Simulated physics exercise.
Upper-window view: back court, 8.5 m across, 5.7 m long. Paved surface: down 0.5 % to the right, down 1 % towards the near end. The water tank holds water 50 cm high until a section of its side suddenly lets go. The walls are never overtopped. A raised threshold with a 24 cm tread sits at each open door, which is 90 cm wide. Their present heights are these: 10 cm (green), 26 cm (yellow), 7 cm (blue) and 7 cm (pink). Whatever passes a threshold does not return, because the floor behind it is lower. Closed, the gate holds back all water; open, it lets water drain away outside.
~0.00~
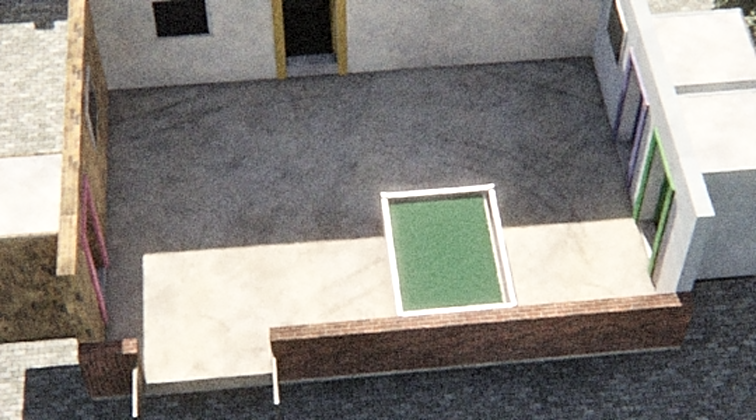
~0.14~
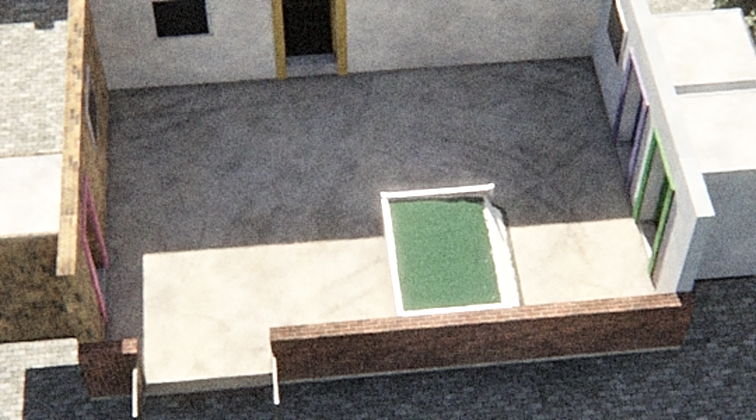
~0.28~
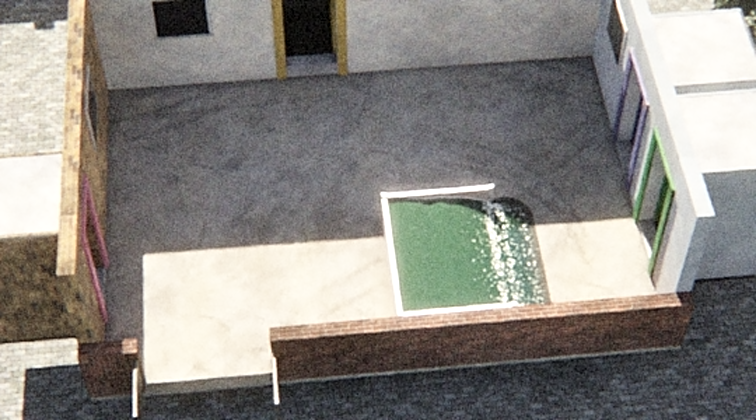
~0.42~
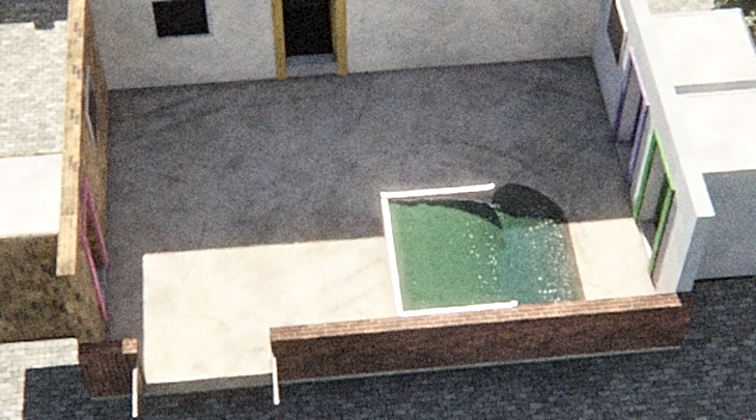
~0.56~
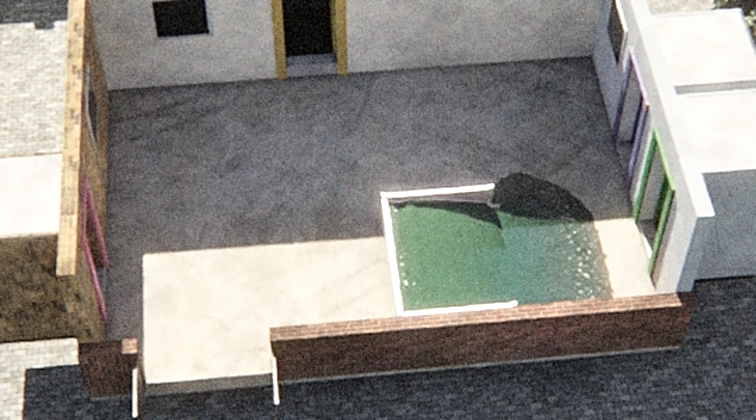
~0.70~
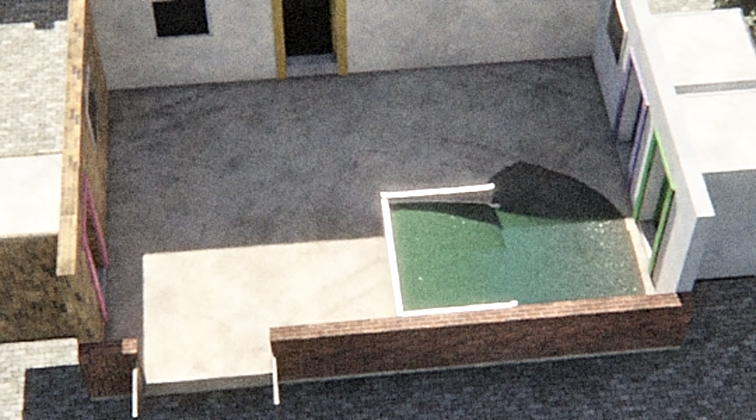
At the start, a white-rimmed tank of green water sits whole and still in a paved court behind a low brick wall. Its right side gives way and water pours out with white froth, then spreads rightward across the pale paving, leaving a narrow dry strip before the green door.
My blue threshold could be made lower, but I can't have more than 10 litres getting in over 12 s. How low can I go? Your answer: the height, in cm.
You could bring it down to roughly 12.5 cm.
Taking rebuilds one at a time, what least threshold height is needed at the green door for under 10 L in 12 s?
I'd raise green to close to 29 cm.
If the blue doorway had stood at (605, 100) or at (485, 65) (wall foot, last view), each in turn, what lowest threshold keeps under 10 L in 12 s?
In turn: Roughly 7.5 cm, roughly 7.5 cm.
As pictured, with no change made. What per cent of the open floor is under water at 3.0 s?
Wet share: Near 20 %.
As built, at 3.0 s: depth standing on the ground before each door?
Depth (cm): Green 23 / yellow 0 / blue 13 / pink 0.
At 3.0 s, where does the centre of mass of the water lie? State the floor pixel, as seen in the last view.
(561, 247) or so.
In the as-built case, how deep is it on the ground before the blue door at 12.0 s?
Lab note: Depth approx. 6.0 cm.
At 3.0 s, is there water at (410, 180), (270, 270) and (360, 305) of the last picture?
1: Unwetted; 2: Unwetted; 3: Unwetted.
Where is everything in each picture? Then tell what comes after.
In the first frame, the water tank at (447, 252) is whole and still, 50 cm deep; the blue door at (630, 125) is dry.
In the second frame, the front is at a hidden place, 0.2 m from the gap at (498, 261); 0.3 m2 of floor is wet, 50 cm left at the back.
In the third frame, water pours out at (498, 261) and has run 0.6 m, to a hidden place; about 9 cm deep outside, 50 cm at the back.
In the fourth frame, the gap is at (498, 262), the front 1.2 m out at a hidden place; the back of the water tank holds 49 cm.
In the fifth frame, the front is at (607, 287), 1.6 m from the gap at (498, 262); 4.1 m2 of floor is wet, 43 cm left at the back.
In the sixth frame, the gap is at (498, 262), the front 2.1 m out at (640, 294); the back of the water tank holds 42 cm; the blue door at (630, 125), 3.0 m from the gap, is still 0.9 m from the nearest water.
After 1.4 s water covers 20 % of the floor, deepest (40 cm) near (649, 316); 10 cm at the blue door, 0 litres in over its 7 cm threshold.
After 3.0 s water covers 20 % of the floor, deepest (24 cm) near (638, 231); 13 cm at the blue door, 34 litres in over its 7 cm threshold.
After 12.0 s water covers 85 % of the floor, deepest (12 cm) near (652, 326); 6 cm at the blue door, 52 litres in over its 7 cm threshold.
At the blue door as built, the water arrived by 1.2 s and peaked near 15 cm at 2.0 s.
With a threshold of 10.5 cm, 20 litres would have come in within the 12 s; with 14 cm, 5 litres. So under 10 litres takes about 12.5 cm.
